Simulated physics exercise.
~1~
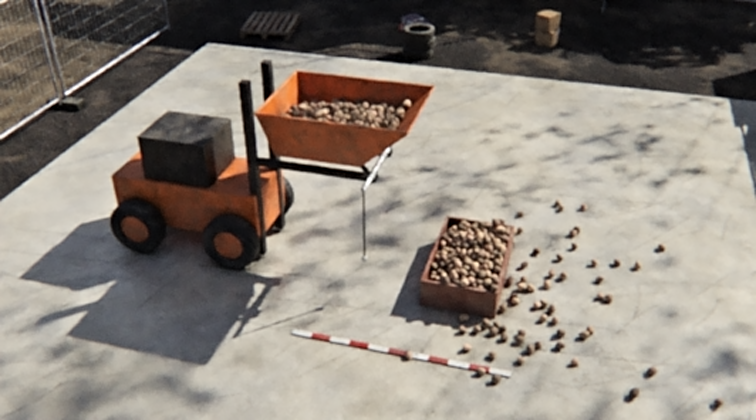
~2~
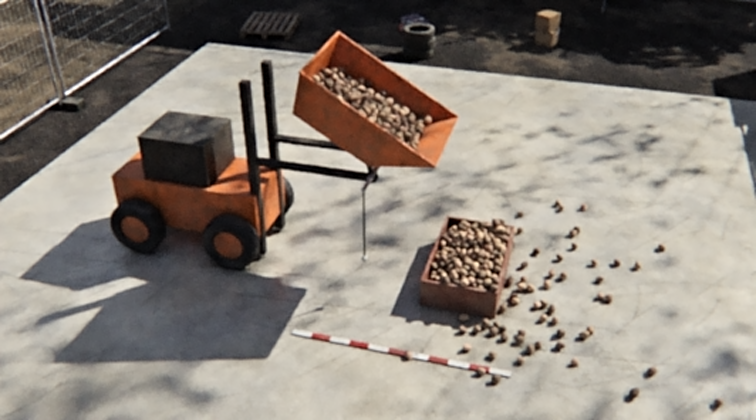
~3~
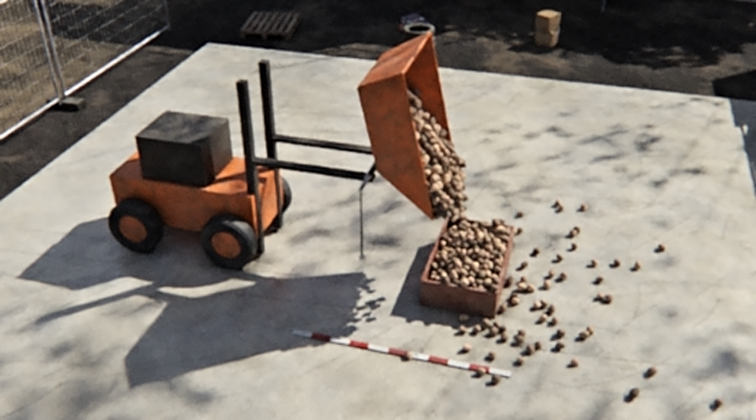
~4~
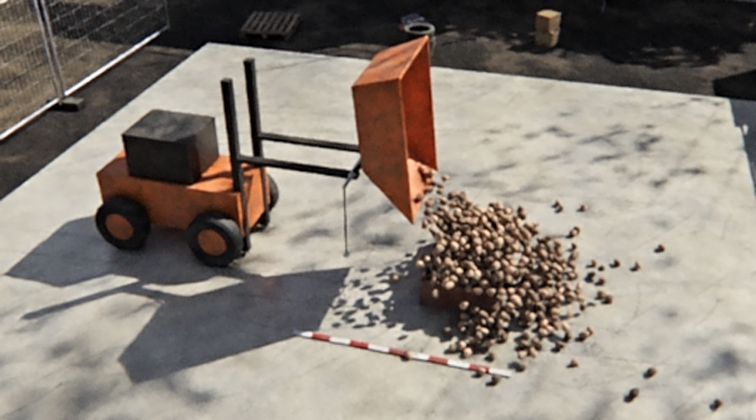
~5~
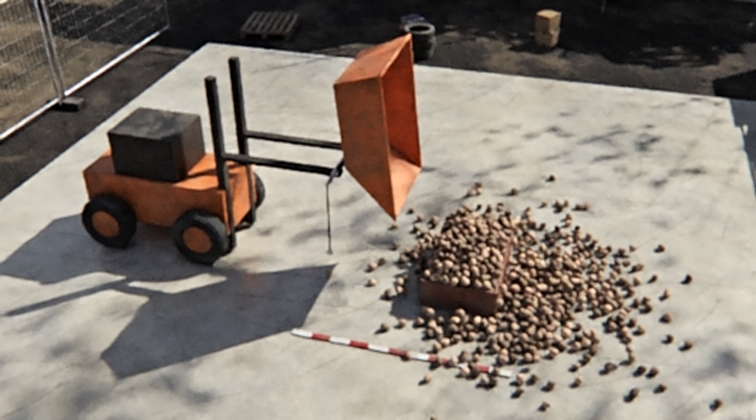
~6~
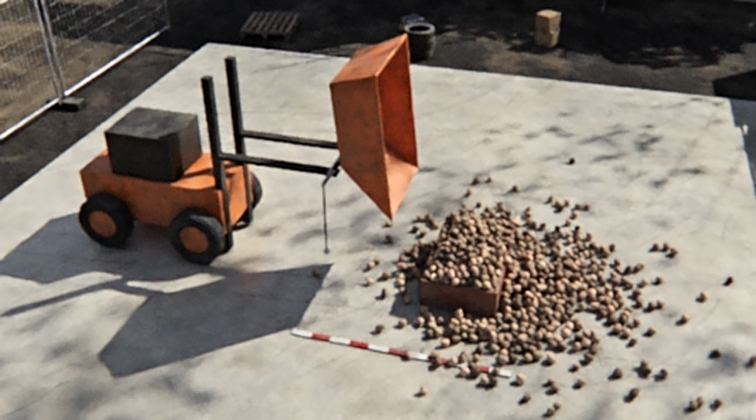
At the start, an orange wheeled loader holds a raised skip of brownish stones on dark arms, left of a small reddish bin already heaped with stones, with more scattered to its right. The skip tips steadily forward to the right, its load sliding toward the lower edge. Once it is steeply tilted, the stones pour onto the full bin, piling up and spilling over the sides. The machine rolls back a little to the left as the last stones drop. Finally the emptied skip stays tipped, and the heaped bin sits amid a wide spread of stones, some reaching the striped rod.
